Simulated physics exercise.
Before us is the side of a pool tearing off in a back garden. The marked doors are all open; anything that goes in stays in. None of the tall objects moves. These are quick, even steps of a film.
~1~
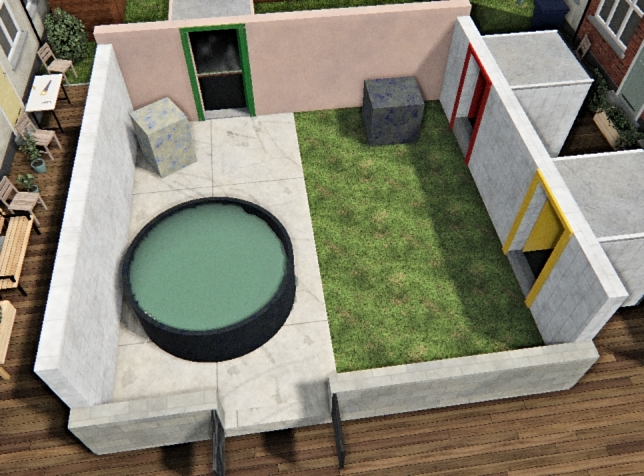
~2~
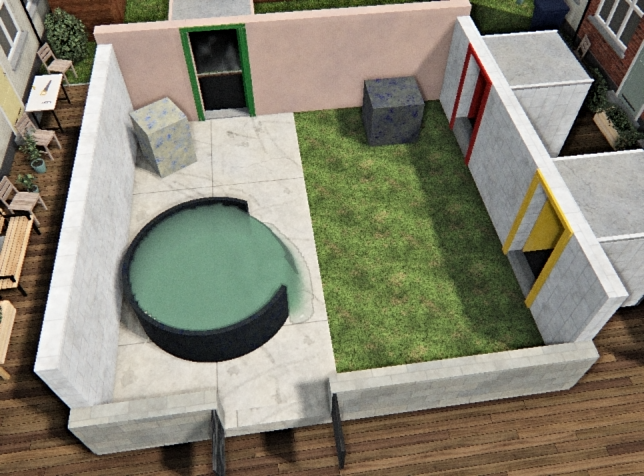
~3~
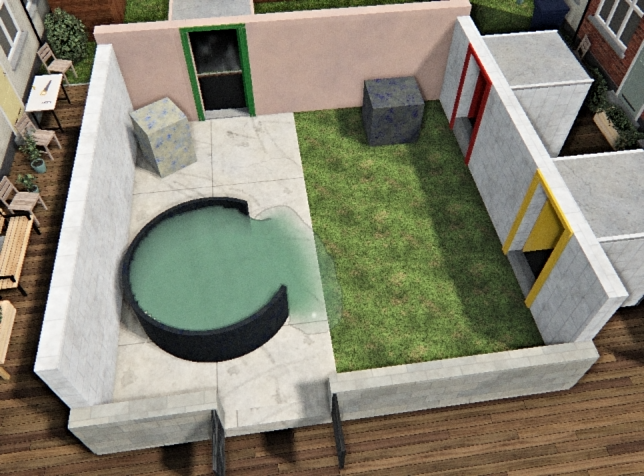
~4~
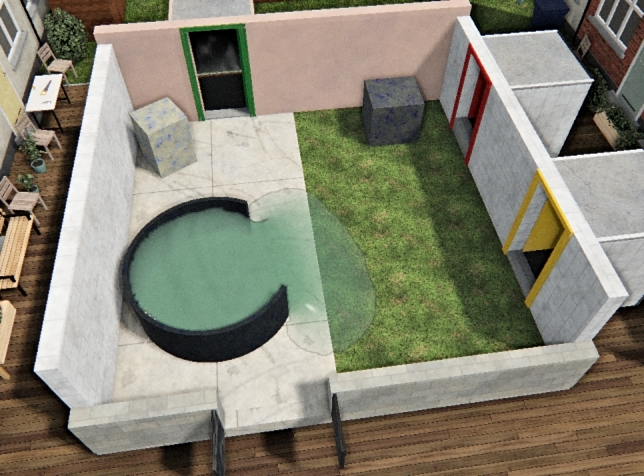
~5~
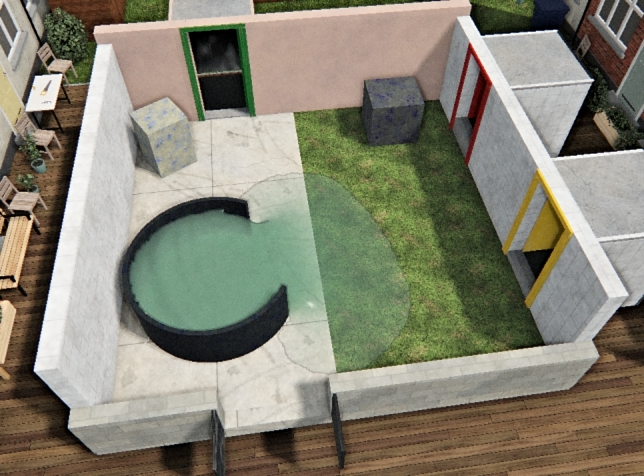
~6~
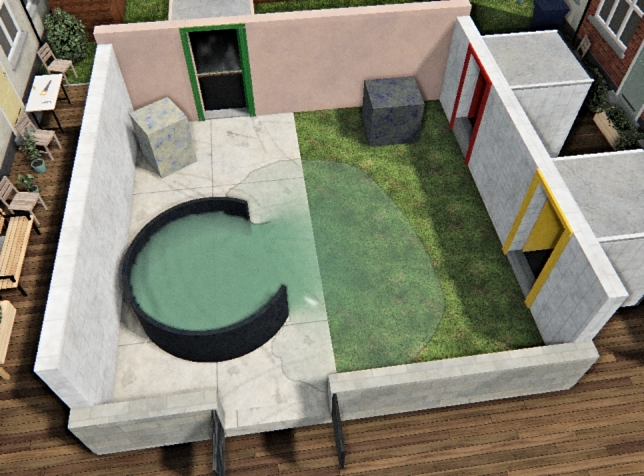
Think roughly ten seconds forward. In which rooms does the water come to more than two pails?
Red door: Never tops two buckets. Yellow door: Tops two buckets. Green door: Tops two buckets.
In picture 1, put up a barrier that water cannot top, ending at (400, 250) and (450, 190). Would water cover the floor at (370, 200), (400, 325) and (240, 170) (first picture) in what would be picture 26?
Listed order: Swamped, swamped, spared.
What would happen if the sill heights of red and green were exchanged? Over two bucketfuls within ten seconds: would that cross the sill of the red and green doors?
Red overshoots and green falls short.
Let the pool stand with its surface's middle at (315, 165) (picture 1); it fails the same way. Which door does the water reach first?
That would be the door marked red.
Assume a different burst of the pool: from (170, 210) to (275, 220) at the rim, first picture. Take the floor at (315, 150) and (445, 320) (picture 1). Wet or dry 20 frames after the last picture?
The first spot is swamped, the second spared.
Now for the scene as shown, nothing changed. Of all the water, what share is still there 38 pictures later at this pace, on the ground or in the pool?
I make it 96 per cent.
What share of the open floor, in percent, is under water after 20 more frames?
It comes to 65 per cent.
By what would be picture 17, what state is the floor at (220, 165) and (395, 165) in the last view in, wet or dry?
One after the other: No water, awash.
A moment on, water covers 50 % of the floor; the red door not reached, the yellow door not reached, the green door not reached.
Next, water covers 60 % of the floor; the red door wet at the sill, nothing in, the yellow door under two buckets in, the green door not reached.
Then, water covers 65 % of the floor; the red door wet at the sill, nothing in, the yellow door over two buckets in, the green door wet at the sill, nothing in.
Later, water covers 85 % of the floor; the red door wet at the sill, nothing in, the yellow door far over two buckets in, the green door wet at the sill, nothing in.
In the end, water covers 100 % of the floor; the red door wet at the sill, nothing in, the yellow door far over two buckets in, the green door over two buckets in.
